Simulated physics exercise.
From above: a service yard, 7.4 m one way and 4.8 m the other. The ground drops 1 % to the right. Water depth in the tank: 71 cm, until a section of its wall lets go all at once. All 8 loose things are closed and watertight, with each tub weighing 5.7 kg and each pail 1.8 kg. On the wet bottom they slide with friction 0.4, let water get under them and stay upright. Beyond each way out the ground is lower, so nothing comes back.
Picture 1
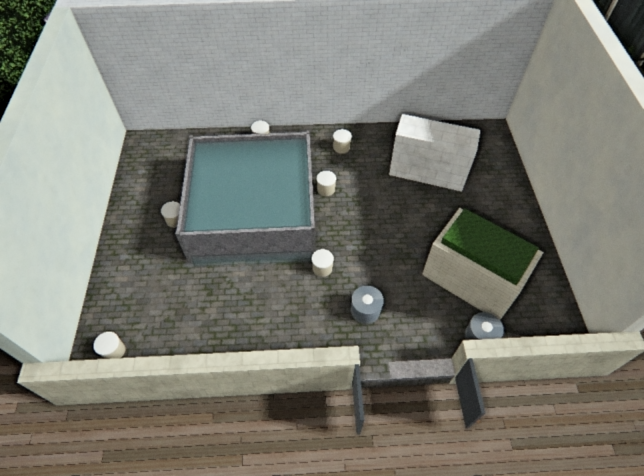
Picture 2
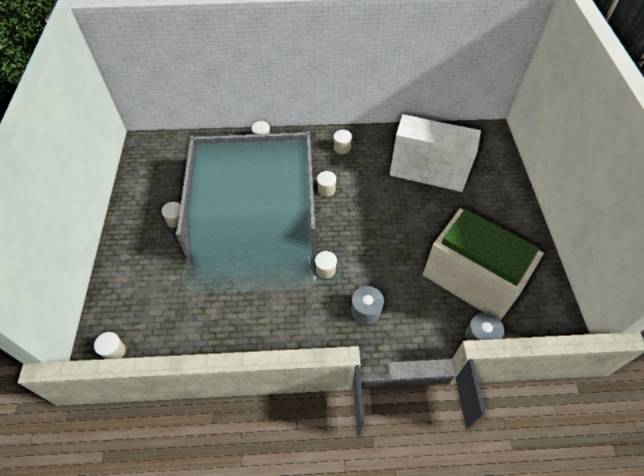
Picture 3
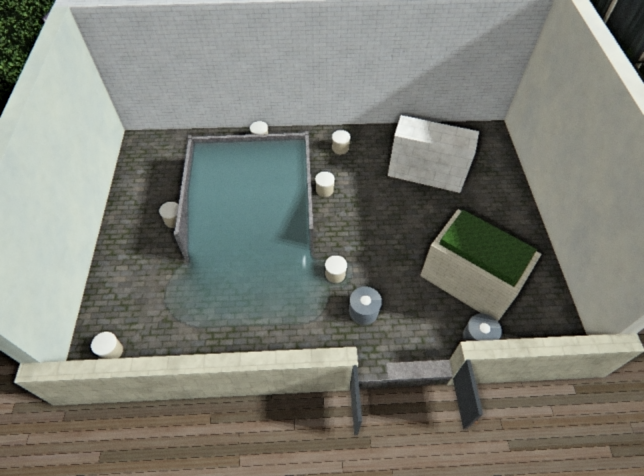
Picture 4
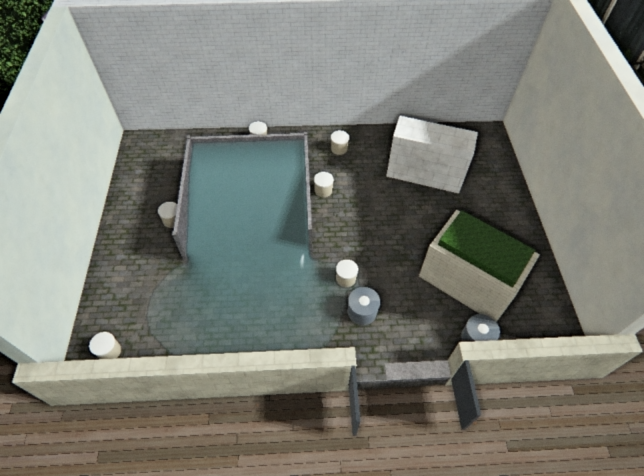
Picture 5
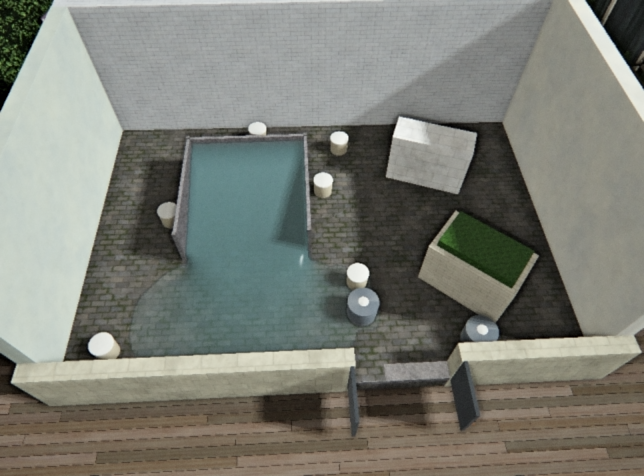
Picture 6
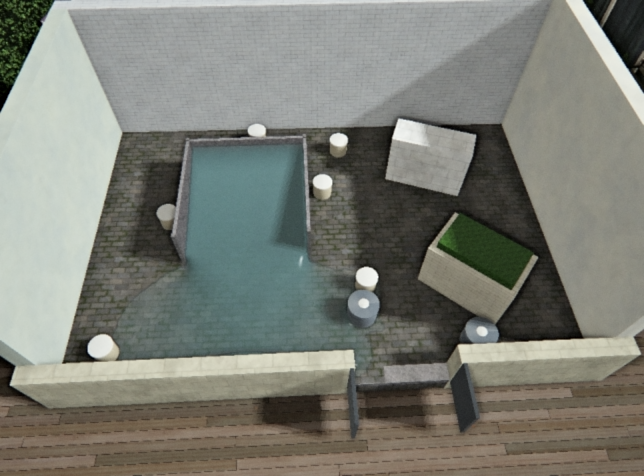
Water poured out of the tank's open front side and spread across the dark paving toward the low front wall, while one small white pail slid gradually to the right, ending beside a grey tub.
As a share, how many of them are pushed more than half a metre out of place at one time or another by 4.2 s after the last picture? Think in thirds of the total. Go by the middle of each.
The share ends up at two thirds or past it.
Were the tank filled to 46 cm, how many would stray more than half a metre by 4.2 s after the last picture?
Then it comes to 5.
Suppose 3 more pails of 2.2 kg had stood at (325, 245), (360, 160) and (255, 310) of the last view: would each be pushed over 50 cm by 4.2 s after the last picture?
Note, in sequence: Under threshold; under threshold; over threshold.
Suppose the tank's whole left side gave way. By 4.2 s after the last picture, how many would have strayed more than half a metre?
So the tally would be 7.
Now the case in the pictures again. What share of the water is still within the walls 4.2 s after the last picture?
90 %.
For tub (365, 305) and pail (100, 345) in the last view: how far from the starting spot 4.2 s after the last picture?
In that order: 250 cm, 400 cm.
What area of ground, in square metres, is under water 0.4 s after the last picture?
At that time the wet patch spans about 10.5 m2.
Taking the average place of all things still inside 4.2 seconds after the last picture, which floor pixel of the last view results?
Around (344, 172).
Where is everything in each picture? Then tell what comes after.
The first picture shows a pail at (322, 258) rests on the ground; a tub at (367, 300), on the bottom; 3.7 m2 under water; 0 of 8 have shifted.
The second picture shows a pail at (326, 260) rests on the ground, 5 cm from its start; a tub at (368, 300) rests on the ground; water covers 4.7 m2; 1 of 8 have shifted.
The third picture shows a pail at (336, 265), on the bottom, 25 cm from its start; a tub at (365, 301), on the bottom; 6.2 m2 under water; 1 of 8 have shifted.
The fourth picture shows a pail at (347, 269) rests on the ground, 44 cm from its start; a tub at (364, 301), on the bottom; 7.9 m2 under water; 1 of 8 have shifted.
The fifth picture shows a pail at (358, 273) rests on the ground, 62 cm from its start; a tub at (363, 302), on the bottom; water covers 8.8 m2; 1 of 8 have shifted.
The sixth picture shows a pail at (367, 277) rests on the ground, 77 cm from its start; a tub at (363, 304), on the bottom; water covers 9.3 m2; 1 of 8 have shifted.
Then, 0.4 s after the last picture 1 of 8 are over 50 cm from their spots; 0 afloat.
Then, 1.5 s after the last picture 3 of 8 are over 50 cm from their spots; 3 afloat.
Then, 2.8 s after the last picture 5 of 8 are over 50 cm from their spots; 3 afloat.
Then, 4.2 s after the last picture 6 of 8 are over 50 cm from their spots, and 6 have been at some point; 4 afloat.
